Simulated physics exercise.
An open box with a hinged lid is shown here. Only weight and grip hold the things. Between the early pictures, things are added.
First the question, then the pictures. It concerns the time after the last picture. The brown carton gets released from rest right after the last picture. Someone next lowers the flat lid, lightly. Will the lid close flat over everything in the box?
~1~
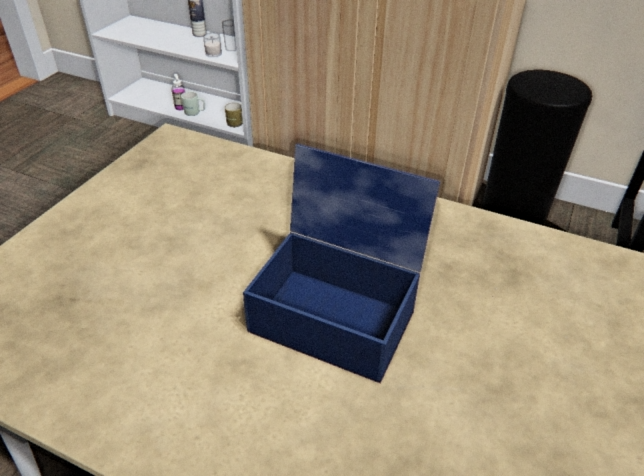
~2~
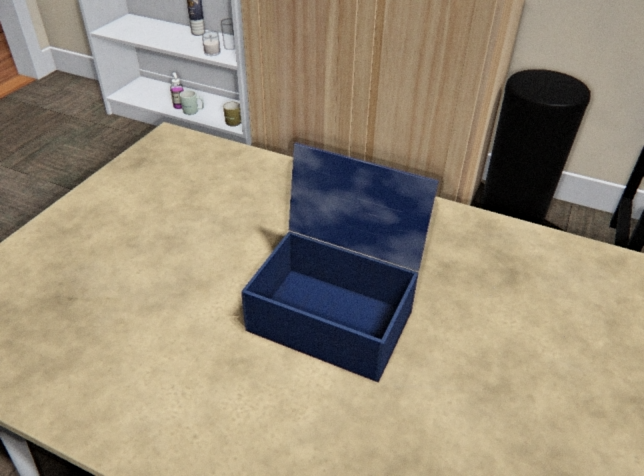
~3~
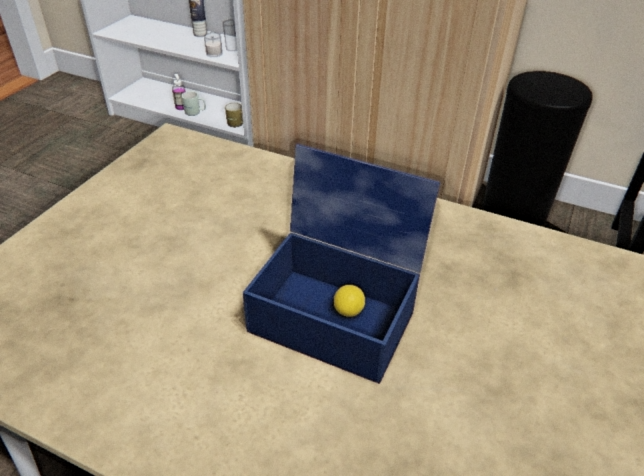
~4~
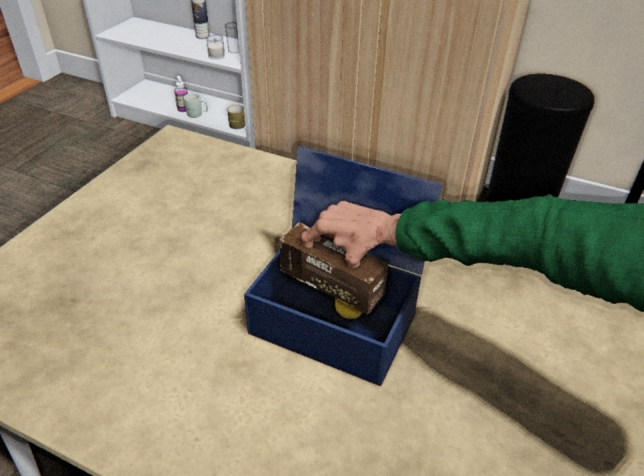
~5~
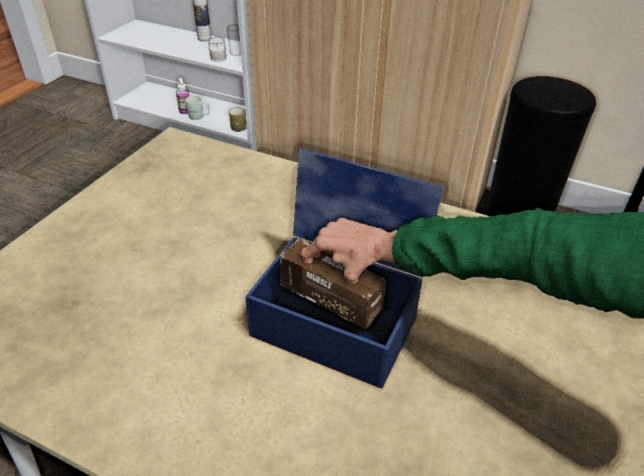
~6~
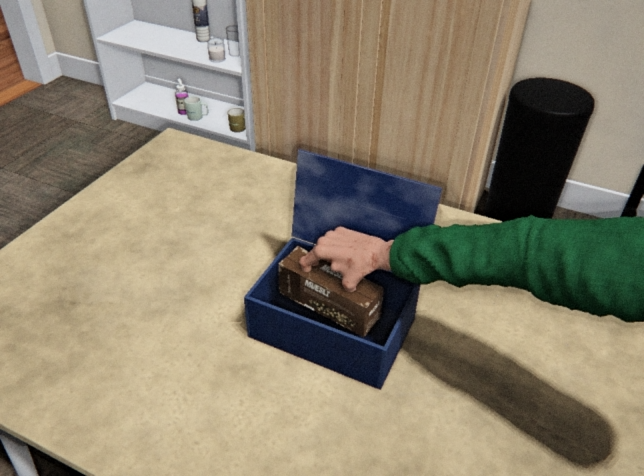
Yes.
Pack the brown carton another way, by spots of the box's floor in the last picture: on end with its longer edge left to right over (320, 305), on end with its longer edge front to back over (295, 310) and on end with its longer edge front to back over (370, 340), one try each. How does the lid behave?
First - not shut; second - not shut; third - not shut.
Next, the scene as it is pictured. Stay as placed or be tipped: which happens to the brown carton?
Looking at the last picture, the brown carton sits at an angle.
Then, 0.40 s on from there, brown carton on its side near (330, 325); yellow lemon shifted a little.
Then, 1.40 s on from there, lid 74° above the rim; brown carton on its side near (330, 325); yellow lemon shifted a little.
Then, 1.70 s on from there, lid 44° above the rim; brown carton on its side near (330, 325); yellow lemon shifted a little.
Then, 1.90 s on from there, lid 16° above the rim; brown carton on its side near (330, 325); yellow lemon shifted a little.
In the end, lid shut; toppled in the box, brown carton; yellow lemon unmoved. At the end, from the last picture's camera, brown carton near (330, 325).
